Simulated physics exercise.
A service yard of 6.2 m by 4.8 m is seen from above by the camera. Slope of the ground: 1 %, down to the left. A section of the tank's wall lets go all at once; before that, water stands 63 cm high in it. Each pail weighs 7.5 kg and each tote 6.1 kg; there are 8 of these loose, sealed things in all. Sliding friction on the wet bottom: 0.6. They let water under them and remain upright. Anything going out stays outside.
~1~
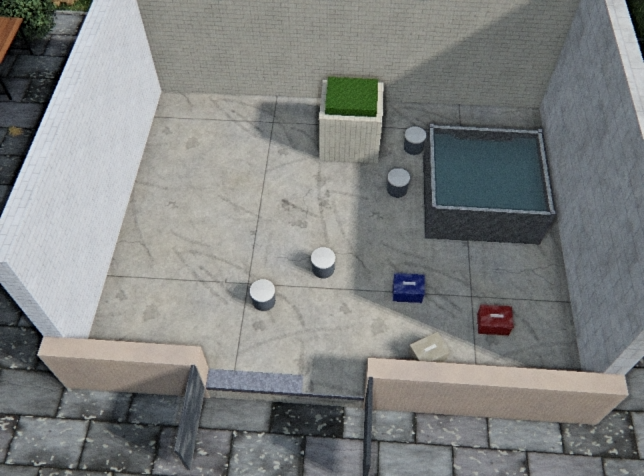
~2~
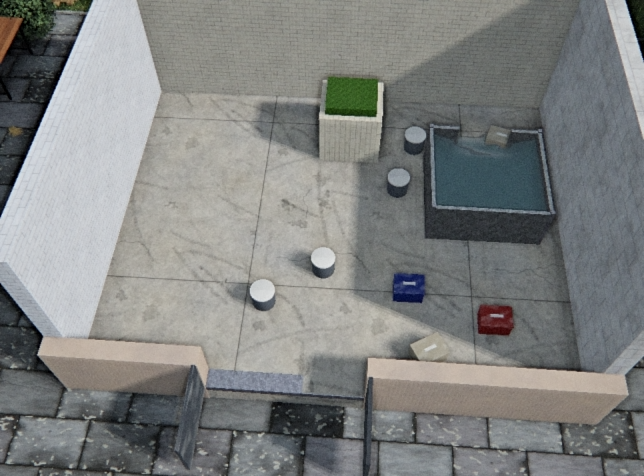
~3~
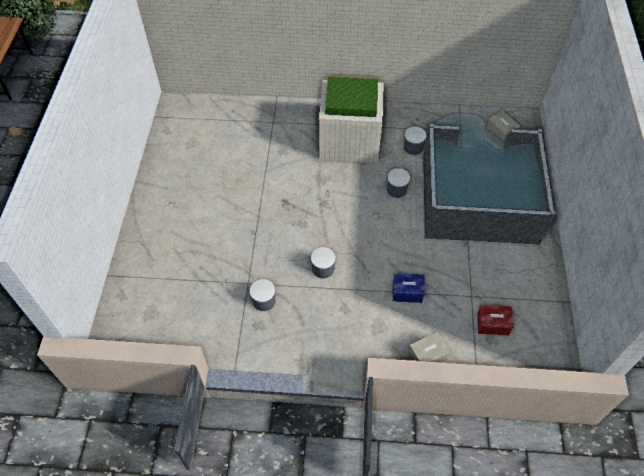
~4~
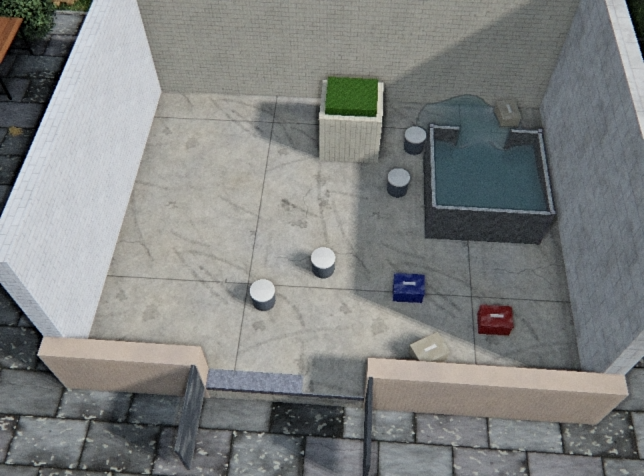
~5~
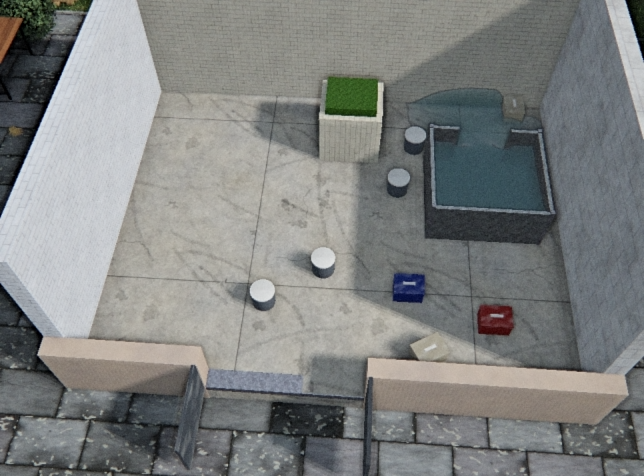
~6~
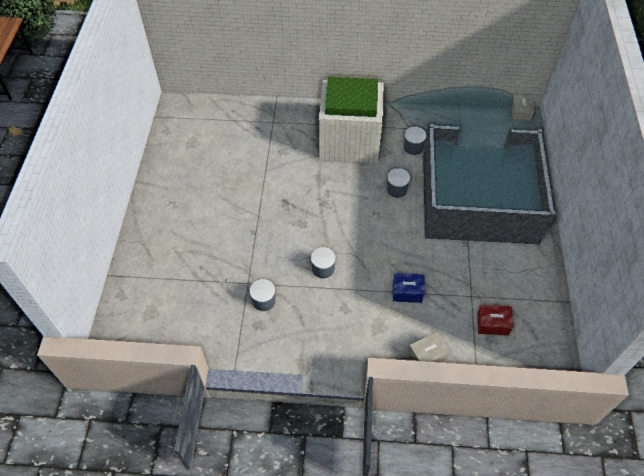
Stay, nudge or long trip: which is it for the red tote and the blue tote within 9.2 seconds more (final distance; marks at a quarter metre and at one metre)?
In order: The red tote lingers near its start; the blue tote lingers near its start.
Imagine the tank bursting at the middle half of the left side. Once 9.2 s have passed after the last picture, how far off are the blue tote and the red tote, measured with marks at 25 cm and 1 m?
Outcome - blue tote: No real movement, red tote: No real movement.
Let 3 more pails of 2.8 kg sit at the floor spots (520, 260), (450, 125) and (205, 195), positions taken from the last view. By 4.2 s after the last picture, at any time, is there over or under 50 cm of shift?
Going through them in the order asked, they come out shy of the mark, clear of the mark and shy of the mark.
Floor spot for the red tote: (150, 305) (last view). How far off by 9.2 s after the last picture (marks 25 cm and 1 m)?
Put there, it wanders off a long way.
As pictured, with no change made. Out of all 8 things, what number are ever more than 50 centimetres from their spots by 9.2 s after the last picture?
Answer: 1.
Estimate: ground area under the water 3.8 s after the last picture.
Roughly 21 m2.
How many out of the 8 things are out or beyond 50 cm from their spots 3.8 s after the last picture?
Tally at that time: 0.
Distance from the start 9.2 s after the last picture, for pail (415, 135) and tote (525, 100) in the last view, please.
0 cm and 20 cm, respectively.
Then, 1.2 s after the last picture the red tote is near (497, 316), 0.0 m from its start, aground; the blue tote is near (409, 284), 0.0 m from its start, aground; 0 of 8 are out; 1 afloat.
Then, 3.8 s after the last picture the red tote is near (497, 316), 0.0 m from its start, aground; the blue tote is near (409, 284), 0.0 m from its start, aground; 0 of 8 are out; 1 afloat.
Then, 6.2 s after the last picture the red tote is near (497, 316), 0.0 m from its start, aground; the blue tote is near (409, 284), 0.0 m from its start, aground; 0 of 8 are out; 1 afloat.
Then, 9.2 s after the last picture the red tote is near (497, 316), 0.0 m from its start, aground; the blue tote is near (409, 284), 0.0 m from its start, aground; 0 of 8 are out; 1 afloat.
